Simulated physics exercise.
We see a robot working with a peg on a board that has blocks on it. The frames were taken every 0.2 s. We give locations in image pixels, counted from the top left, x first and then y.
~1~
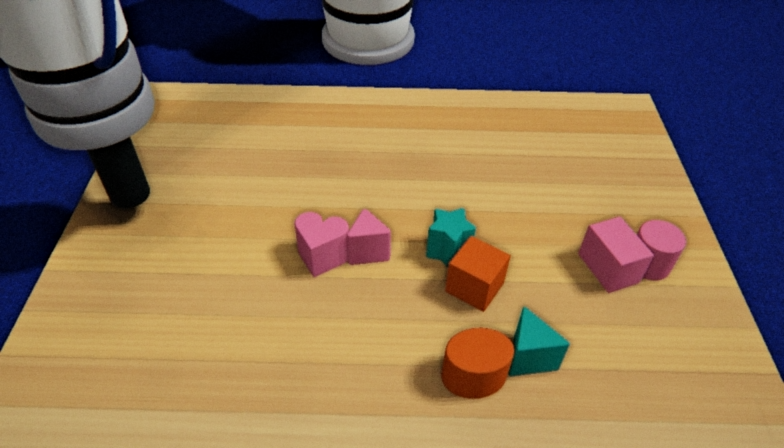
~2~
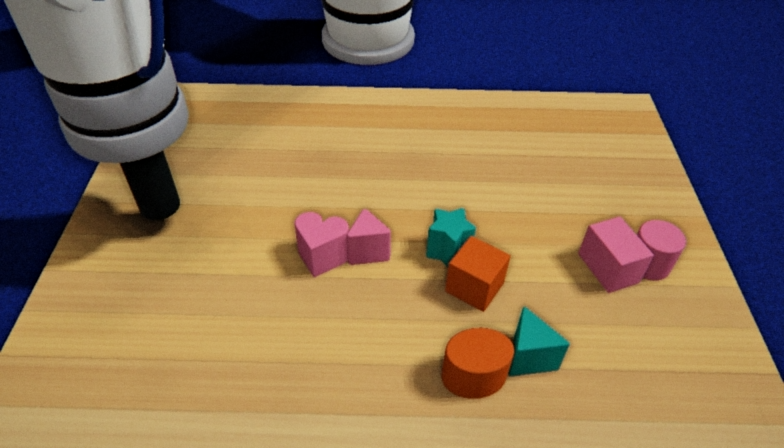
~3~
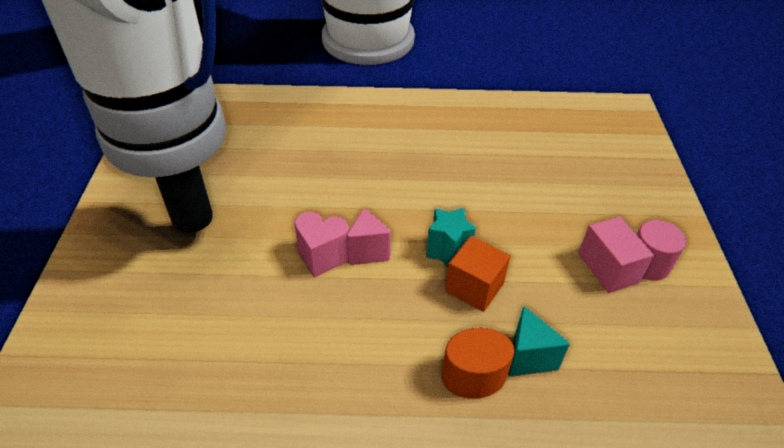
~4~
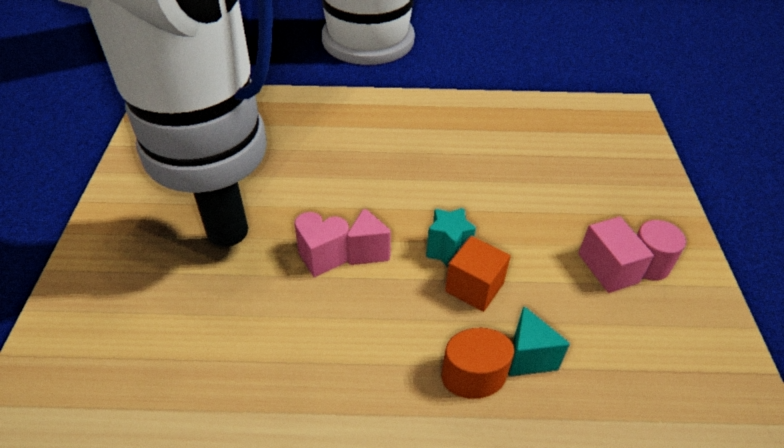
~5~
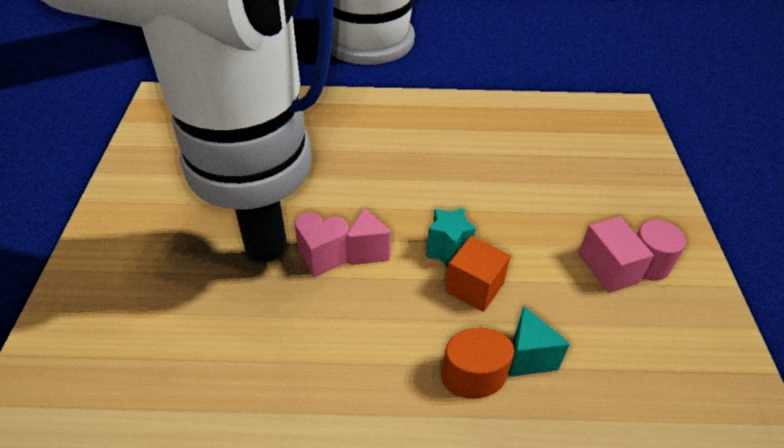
A robot arm moves its black peg rightward across the board to beside the pink heart.
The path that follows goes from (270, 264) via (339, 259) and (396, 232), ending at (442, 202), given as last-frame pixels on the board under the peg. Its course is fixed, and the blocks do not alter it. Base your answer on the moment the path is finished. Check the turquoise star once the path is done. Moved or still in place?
That block gets shifted.
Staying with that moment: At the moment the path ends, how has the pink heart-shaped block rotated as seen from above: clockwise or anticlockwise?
From above, clockwise.
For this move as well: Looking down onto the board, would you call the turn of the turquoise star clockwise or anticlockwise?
The turquoise star rotates clockwise.
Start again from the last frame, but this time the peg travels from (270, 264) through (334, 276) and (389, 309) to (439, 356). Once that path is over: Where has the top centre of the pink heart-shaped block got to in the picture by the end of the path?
At pixel (374, 228).
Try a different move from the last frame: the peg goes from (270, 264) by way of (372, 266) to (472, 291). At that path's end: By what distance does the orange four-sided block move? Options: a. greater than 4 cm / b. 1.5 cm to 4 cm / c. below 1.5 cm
Correct choice: B.
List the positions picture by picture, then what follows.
In the first frame, tip of the peg (131, 196), middles of tops, pink heart-shaped block (320, 227), pink three-sided block (368, 225), turquoise star (452, 222), orange four-sided block (480, 258).
In the second frame, peg (161, 208), nothing pushed.
In the third frame, peg (193, 220), nothing pushed.
In the fourth frame, peg (228, 233), nothing pushed.
In the fifth frame, peg (266, 248), pink heart-shaped block (320, 227), pink three-sided block (368, 225), turquoise star (452, 222), orange four-sided block (480, 258).
On the path given first. One third of the way, peg (338, 243); pink heart-shaped block (379, 226), turned 25° clockwise; pink three-sided block (420, 222), turned 60° anticlockwise; turquoise star (456, 222).
Two thirds of the way, peg (397, 216); pink heart-shaped block (437, 201), turned 30° clockwise; pink three-sided block (476, 200), turned 40° anticlockwise; turquoise star (504, 220), turned 70° clockwise; orange four-sided block (486, 258), turned 15° clockwise.
At the end, peg (444, 186); pink heart-shaped block (485, 180), turned 60° clockwise; pink three-sided block (522, 192); turquoise star (520, 218), turned 130° clockwise; orange four-sided block (486, 258), turned 15° clockwise.
